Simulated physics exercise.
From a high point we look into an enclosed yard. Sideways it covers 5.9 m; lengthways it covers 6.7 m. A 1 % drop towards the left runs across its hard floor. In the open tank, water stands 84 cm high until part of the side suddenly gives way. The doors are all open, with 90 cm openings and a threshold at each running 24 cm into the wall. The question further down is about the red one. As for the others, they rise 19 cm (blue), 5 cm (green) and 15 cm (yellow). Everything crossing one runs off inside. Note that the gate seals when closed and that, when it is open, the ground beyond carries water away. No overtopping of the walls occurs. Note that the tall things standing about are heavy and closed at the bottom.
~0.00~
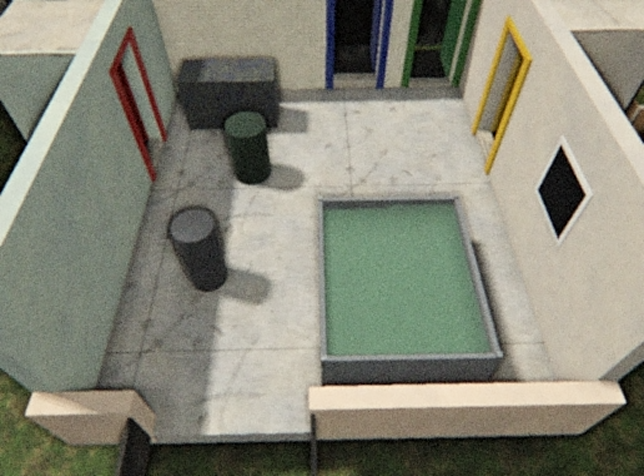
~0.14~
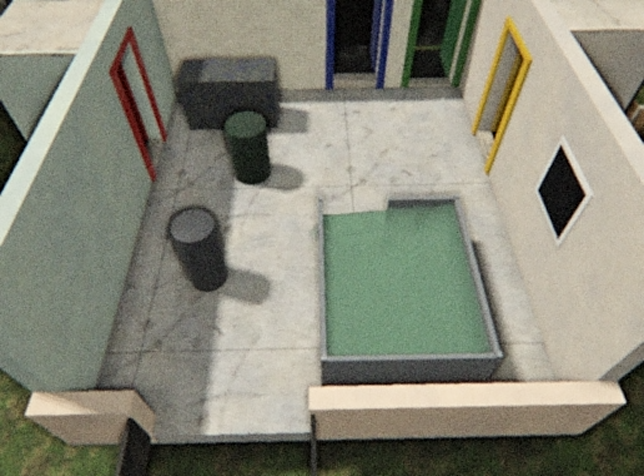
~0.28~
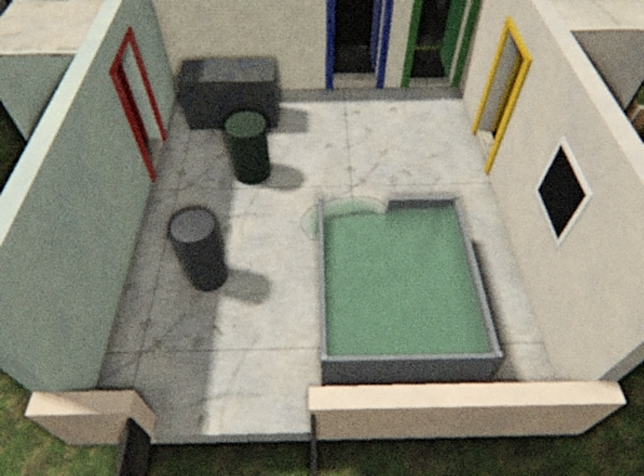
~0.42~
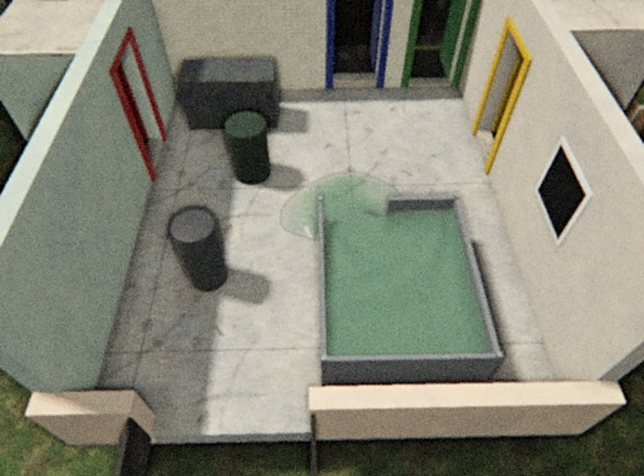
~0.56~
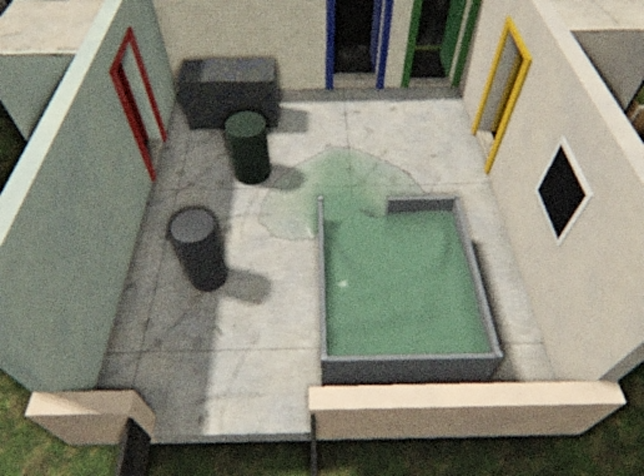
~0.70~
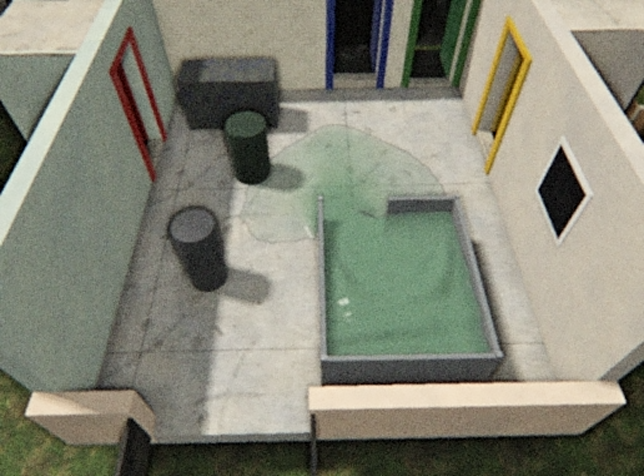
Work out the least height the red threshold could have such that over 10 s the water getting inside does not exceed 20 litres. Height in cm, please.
The least height is about 14.5 cm.
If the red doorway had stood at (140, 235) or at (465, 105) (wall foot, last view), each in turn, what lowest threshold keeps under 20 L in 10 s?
About 7.5 cm, then about 17 cm.
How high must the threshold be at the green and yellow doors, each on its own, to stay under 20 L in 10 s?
Some 19 cm for green, some 5.5 cm for yellow.
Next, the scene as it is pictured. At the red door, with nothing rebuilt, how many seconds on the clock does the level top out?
Crest at t of about 2.6 s.
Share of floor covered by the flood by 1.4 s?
Close to 40 per cent of it is wet.
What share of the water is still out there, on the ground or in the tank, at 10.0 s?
About 82 in every hundred.
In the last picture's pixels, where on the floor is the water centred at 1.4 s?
(368, 252), roughly.
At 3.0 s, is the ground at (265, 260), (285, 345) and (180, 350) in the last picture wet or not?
So the three spots come out spared, spared, spared, in that order.
After 1.4 s water covers 40 % of the floor, deepest (44 cm) near (341, 229); it has not reached the red door.
After 3.0 s water covers 60 % of the floor, deepest (35 cm) near (281, 90); 17 cm at the red door, 26 litres in over its 9 cm threshold.
After 10.0 s water covers 100 % of the floor, deepest (16 cm) near (89, 417); 14 cm at the red door, 106 litres in over its 9 cm threshold.
At the red door as built, the water arrived by 1.9 s and peaked near 19 cm at 2.6 s.
Run again over the same 10 s with other heights there, 53 litres in over 11.5 cm, 4 litres over 18.5 cm. The limit of 20 litres is kept from about 14.5 cm up.
